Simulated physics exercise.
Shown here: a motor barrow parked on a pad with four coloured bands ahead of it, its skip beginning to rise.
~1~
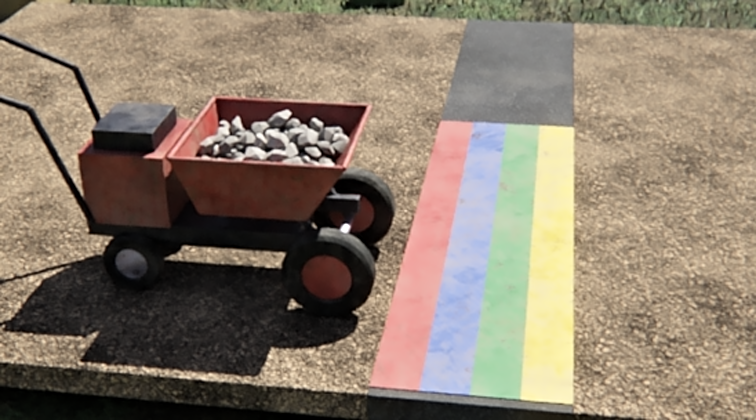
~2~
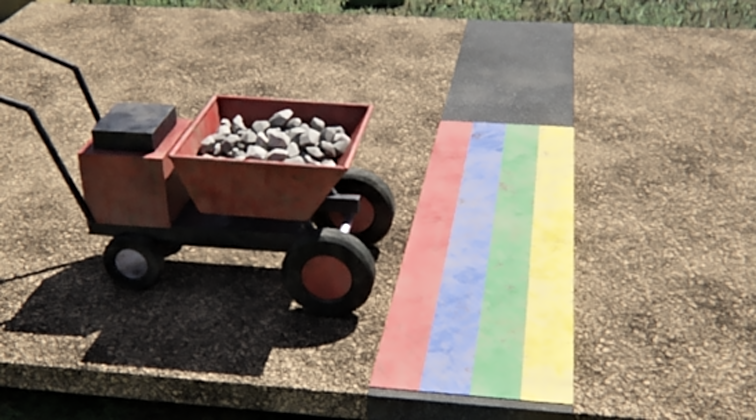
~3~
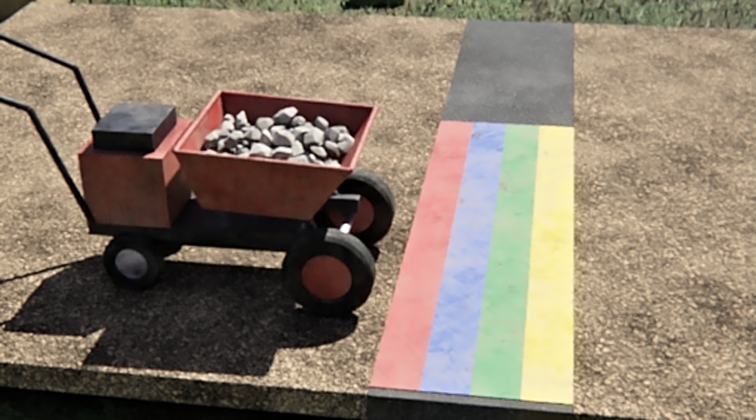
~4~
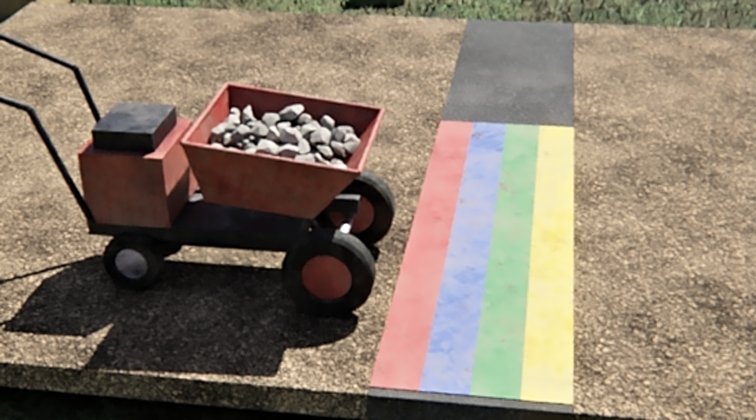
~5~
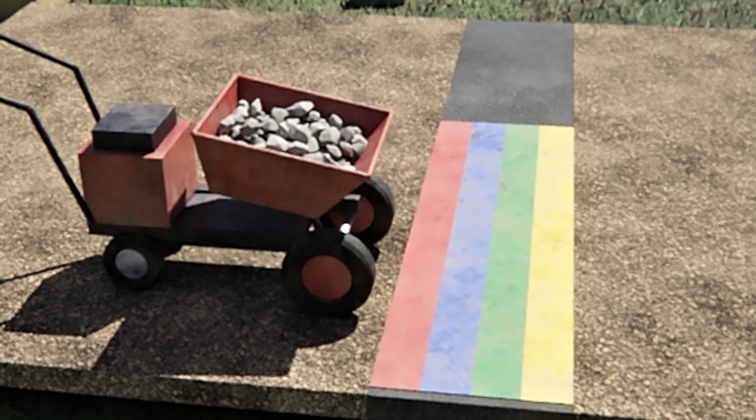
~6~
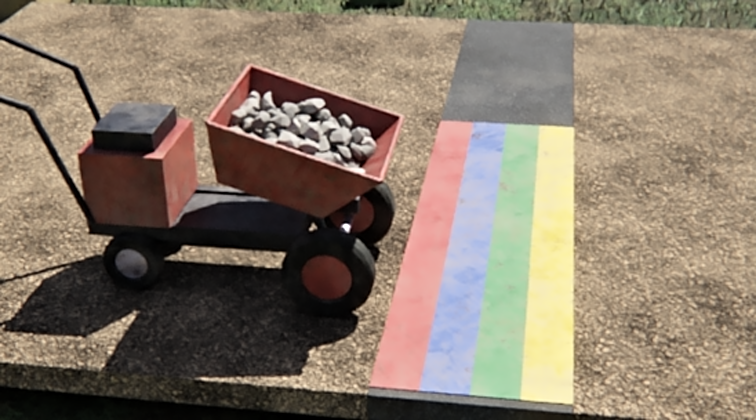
The red skip of a small motor barrow, heaped with grey broken stones, starts level at the left of a sunlit, gravelly pad seen from above and to one side. Black handles rise at the far left, and red, blue, green and yellow bands lie right of the wheels, below a dark grey patch. The skip's rear lifts slowly, tilting it clearly rightward while barrow and camera stay still.
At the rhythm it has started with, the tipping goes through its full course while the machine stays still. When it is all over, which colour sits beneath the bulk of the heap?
The bulk sits over the green colour.
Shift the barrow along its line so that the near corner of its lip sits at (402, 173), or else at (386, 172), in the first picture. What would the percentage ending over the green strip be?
Roughly 20 per cent first, then roughly 30 per cent.
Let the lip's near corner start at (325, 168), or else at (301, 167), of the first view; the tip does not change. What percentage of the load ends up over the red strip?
First some 10, then 20 per cent.
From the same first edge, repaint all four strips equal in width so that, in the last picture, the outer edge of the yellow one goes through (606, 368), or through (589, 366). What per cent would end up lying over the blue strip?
Shares in order: Close to 40 %; close to 30 %.
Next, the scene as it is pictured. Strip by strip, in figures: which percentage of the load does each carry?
Percentages: Red 5, blue 25, green 35, yellow 25.
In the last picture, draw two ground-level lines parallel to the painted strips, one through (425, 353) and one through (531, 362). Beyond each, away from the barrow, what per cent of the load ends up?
I'd say about 100 and about 30 in a hundred.
Shortly afterwards, skip tipped steeply; the whole lot in the skip.
Next, skip tipped right over; the bulk in the skip; a little over the blue strip; a little over the green strip; only a few over the yellow strip; only a few falling.
Some moments later, skip tipped right over; a little in the skip; only a few over the red strip; near a quarter over the blue strip; near a third over the green strip; near a quarter over the yellow strip; a little off the paint.
In the end, skip tipped right over; only a few in the skip; only a few over the red strip; near a quarter over the blue strip; near a third over the green strip; near a quarter over the yellow strip; a little off the paint.
